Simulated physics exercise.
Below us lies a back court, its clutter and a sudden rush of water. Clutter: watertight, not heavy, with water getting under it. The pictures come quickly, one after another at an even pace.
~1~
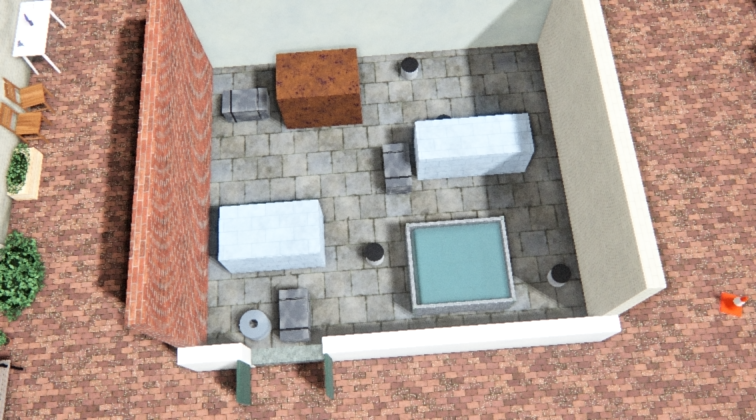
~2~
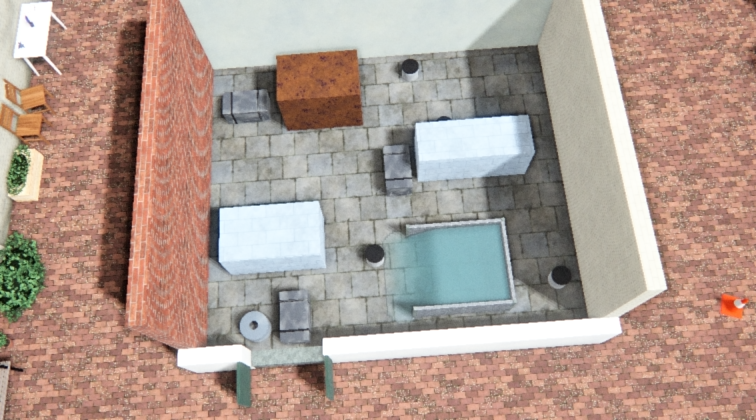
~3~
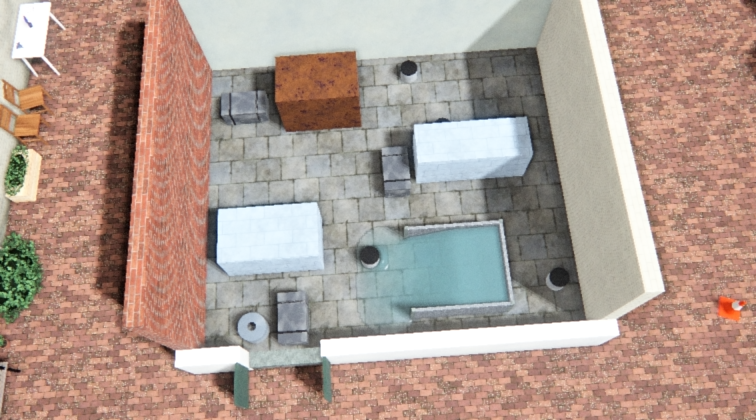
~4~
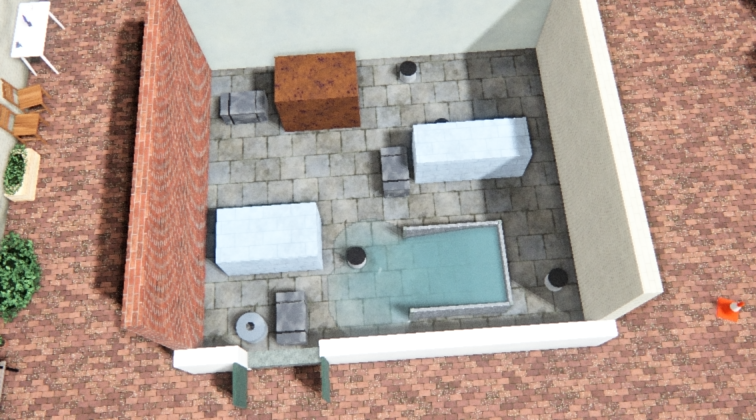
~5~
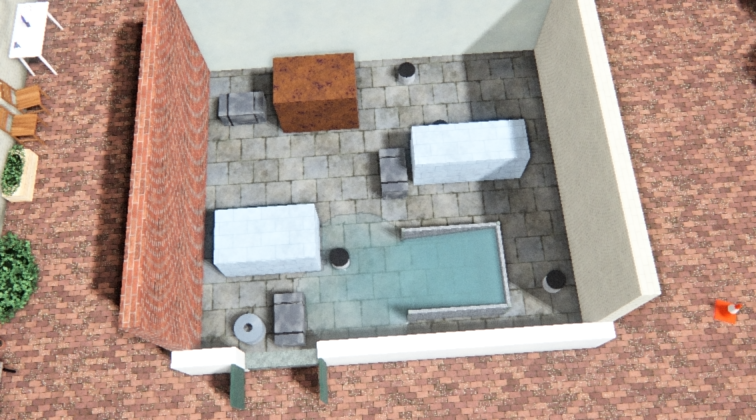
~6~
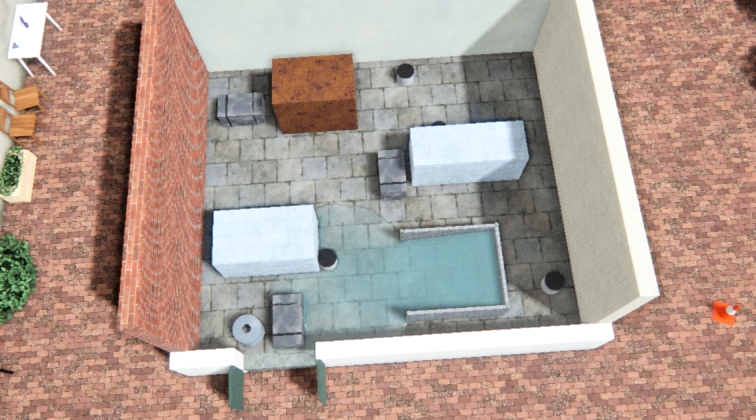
Water spreading left across a paved walled court from an open-sided basin, pushing a small dark pail toward a pale block.
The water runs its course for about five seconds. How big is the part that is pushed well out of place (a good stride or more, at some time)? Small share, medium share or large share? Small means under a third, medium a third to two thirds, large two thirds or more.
A medium share.
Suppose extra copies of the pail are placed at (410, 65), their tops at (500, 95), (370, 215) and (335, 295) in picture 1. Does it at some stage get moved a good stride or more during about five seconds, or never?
Copy by copy, in order: Largely stays, largely stays, relocated.
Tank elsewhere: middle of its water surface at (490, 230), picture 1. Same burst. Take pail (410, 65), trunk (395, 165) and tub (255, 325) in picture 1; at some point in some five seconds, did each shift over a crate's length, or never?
Result per object - stayed close, stayed close, went far.
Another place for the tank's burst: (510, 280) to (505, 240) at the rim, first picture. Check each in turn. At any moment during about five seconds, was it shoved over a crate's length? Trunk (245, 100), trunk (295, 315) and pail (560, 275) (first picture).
Object by object: Less than that, less than that, displaced that much.
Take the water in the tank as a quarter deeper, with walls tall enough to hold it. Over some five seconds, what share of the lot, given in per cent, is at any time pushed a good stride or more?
Close to 40 in a hundred, give or take.
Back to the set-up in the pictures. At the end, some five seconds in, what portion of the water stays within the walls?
Near 76 per cent.
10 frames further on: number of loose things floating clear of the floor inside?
Tally at that point: 1.
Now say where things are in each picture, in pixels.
A pail at (374, 252) rests on the ground; a tub at (254, 324), on the bottom; 0 of 8 have shifted, in the first picture.
A pail at (375, 253) rests on the ground; a tub at (254, 325), on the bottom; 0 of 8 have shifted, in the second picture.
A pail at (370, 255), on the bottom, close to its start; a tub at (252, 326), on the bottom; 1 of 8 have shifted, in the third picture.
A pail at (356, 256) rests on the ground, close to its start; a tub at (250, 326) rests on the ground; 1 of 8 have shifted, in the fourth picture.
A pail at (340, 257), on the bottom, a stride from its start; a tub at (248, 328), on the bottom; 1 of 8 have shifted, in the fifth picture.
A pail at (327, 258) rests on the ground, a stride from its start; a tub at (247, 329), on the bottom; 1 of 8 have shifted, in the sixth picture.
A moment on, 1 of 8 are well off their spots; 0 afloat.
Next, 3 of 8 are well off their spots; 1 afloat.
Later, 2 of 8 are well off their spots; 2 afloat.
In the end, 2 of 8 are well off their spots, and 3 have been at some point; 1 afloat.
